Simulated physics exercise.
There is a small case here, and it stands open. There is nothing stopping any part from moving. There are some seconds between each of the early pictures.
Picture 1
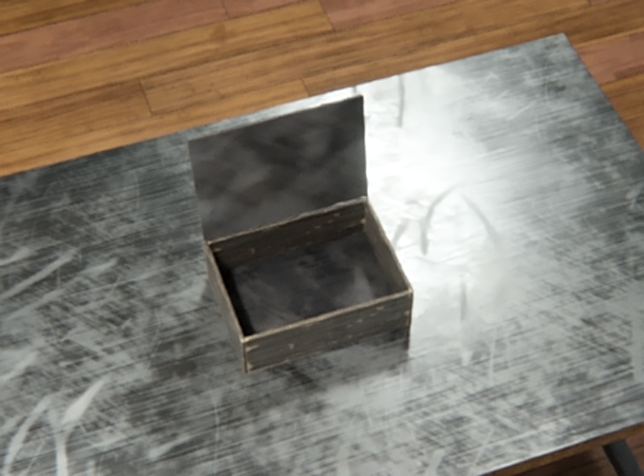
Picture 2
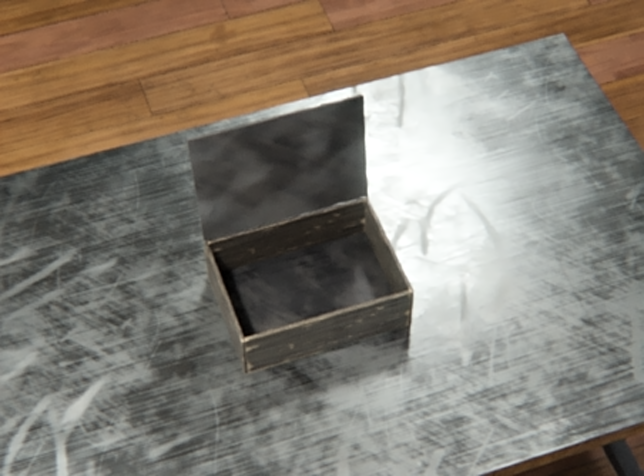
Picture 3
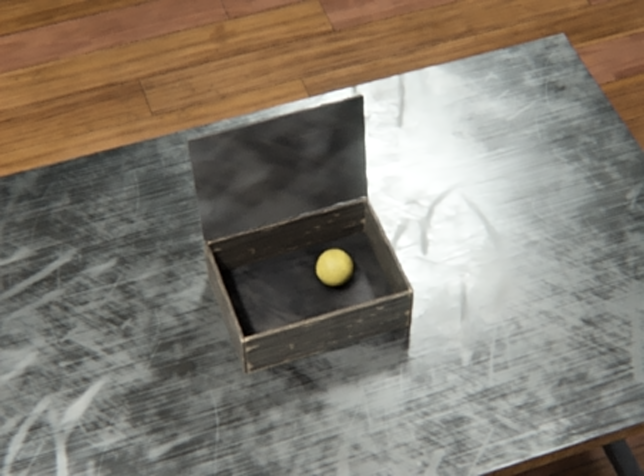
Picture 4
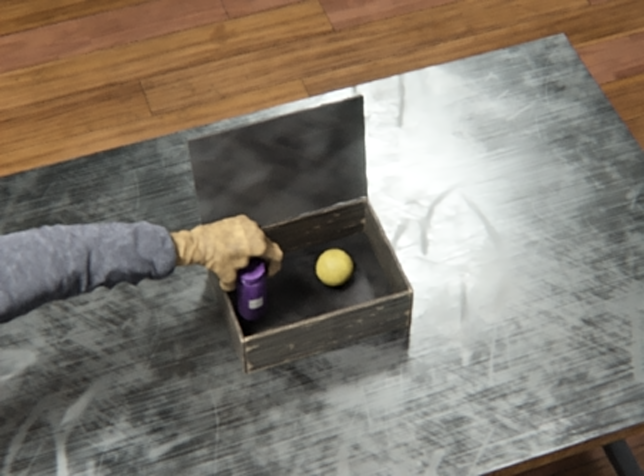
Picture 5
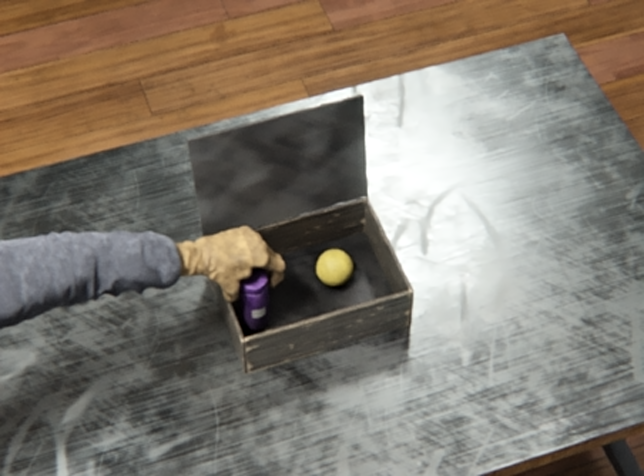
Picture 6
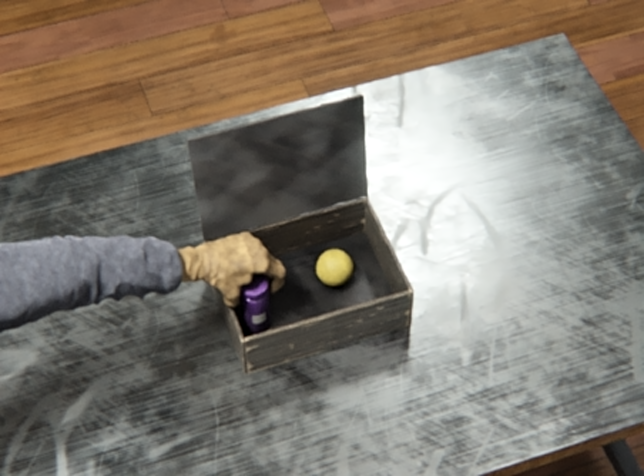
The footage shows an open, empty case on a scratched table, then a yellow lemon inside it; a gloved hand reaches in from the left and lowers a purple shaker into the case beside the lemon, still gripping it.
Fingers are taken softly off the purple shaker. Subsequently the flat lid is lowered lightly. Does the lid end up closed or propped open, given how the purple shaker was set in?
Never meets the rim.
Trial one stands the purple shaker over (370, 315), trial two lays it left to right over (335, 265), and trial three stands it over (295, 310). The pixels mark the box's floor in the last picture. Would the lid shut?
Lid, in order: Held open, fully down, held open.
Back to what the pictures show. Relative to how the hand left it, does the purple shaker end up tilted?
It stays as it was set.
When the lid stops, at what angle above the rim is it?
Some 14 degrees above the rim, more or less.
Then, 1.10 s after the last picture, lid starting down.
Then, 1.50 s after the last picture, lid 66° above the rim.
Then, 1.80 s after the last picture, lid 42° above the rim.
Then, 2.00 s after the last picture, lid 23° above the rim.
At rest, lid 14° above the rim; both in place. Seen from the same camera at the end, purple shaker near (255, 304).
